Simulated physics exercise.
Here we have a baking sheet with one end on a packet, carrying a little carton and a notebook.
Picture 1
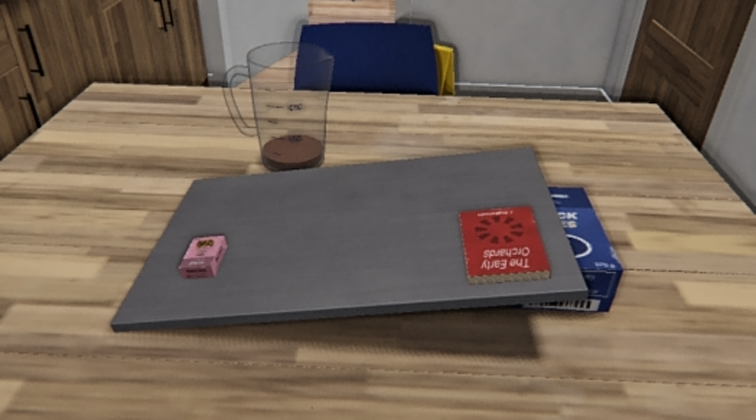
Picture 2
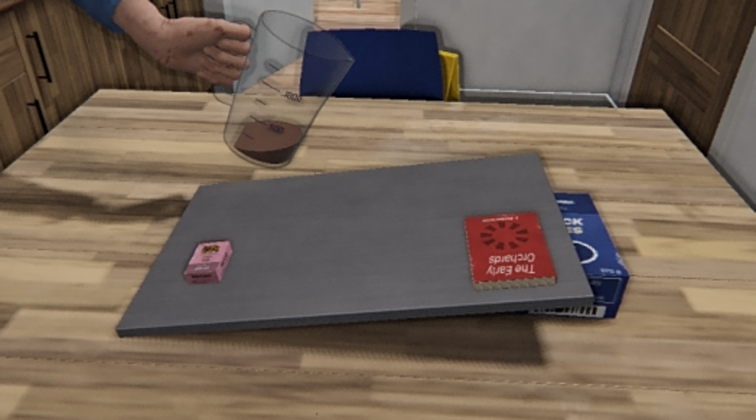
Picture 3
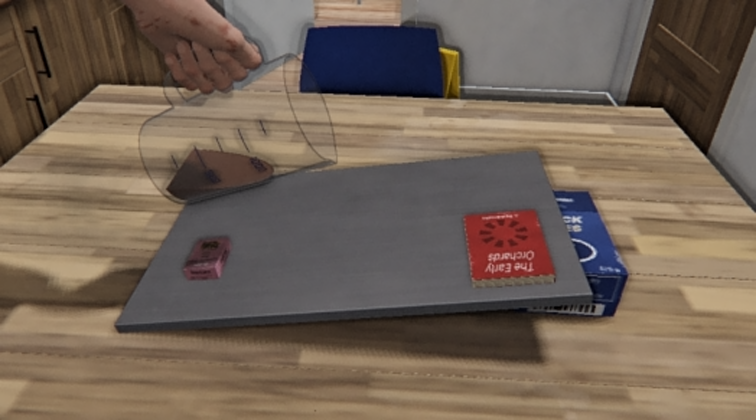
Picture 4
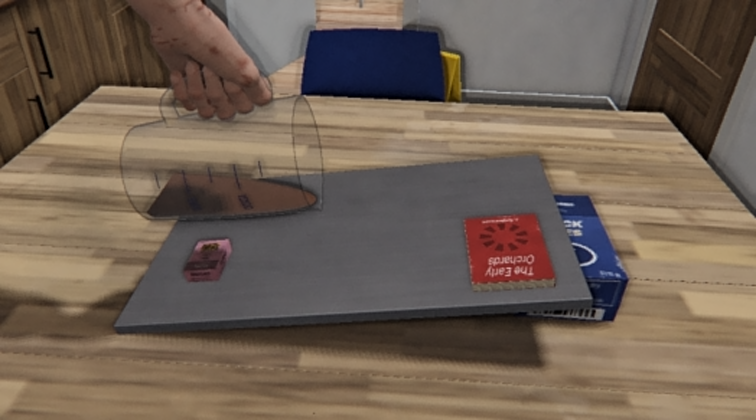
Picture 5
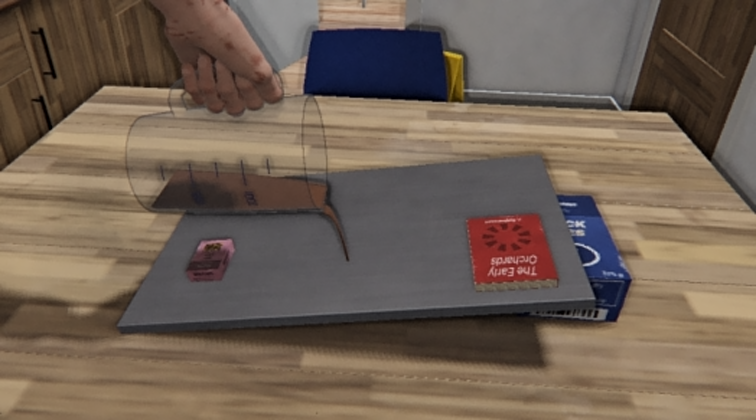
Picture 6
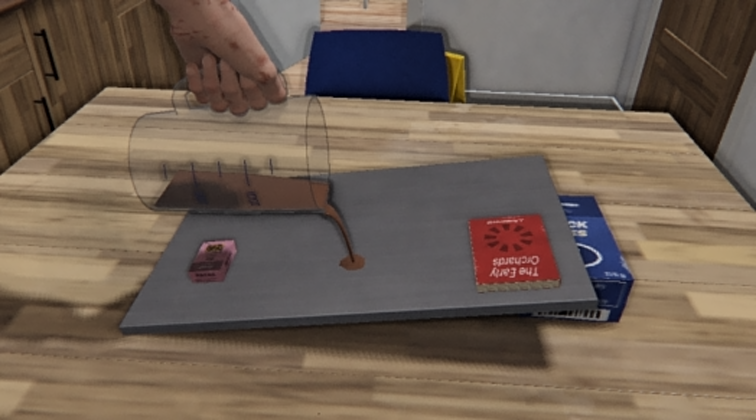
On a wooden table, a hand lifted a clear jug of brown liquid, tipped it over a sloping gray board holding a small pink carton and a red notebook, and poured a thin stream onto it.
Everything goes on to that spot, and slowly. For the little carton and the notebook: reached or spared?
Little carton, reached; notebook, spared.
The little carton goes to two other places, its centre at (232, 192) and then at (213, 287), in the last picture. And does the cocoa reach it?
Option one leaves it free of the spill; option two leaves it sitting in the spill.
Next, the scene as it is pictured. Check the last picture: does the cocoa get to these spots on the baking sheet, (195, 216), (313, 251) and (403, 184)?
Lab note - spot 1: No contact; spot 2: Contact; spot 3: No contact.
Next, it runs down to the left; the little carton is clear of it; the notebook is clear of it.
After that, it runs down to the left and off the end; the little carton is in it; the notebook is clear of it.
Finally, it runs down to the left and off the end; the little carton is in it; the notebook is clear of it.
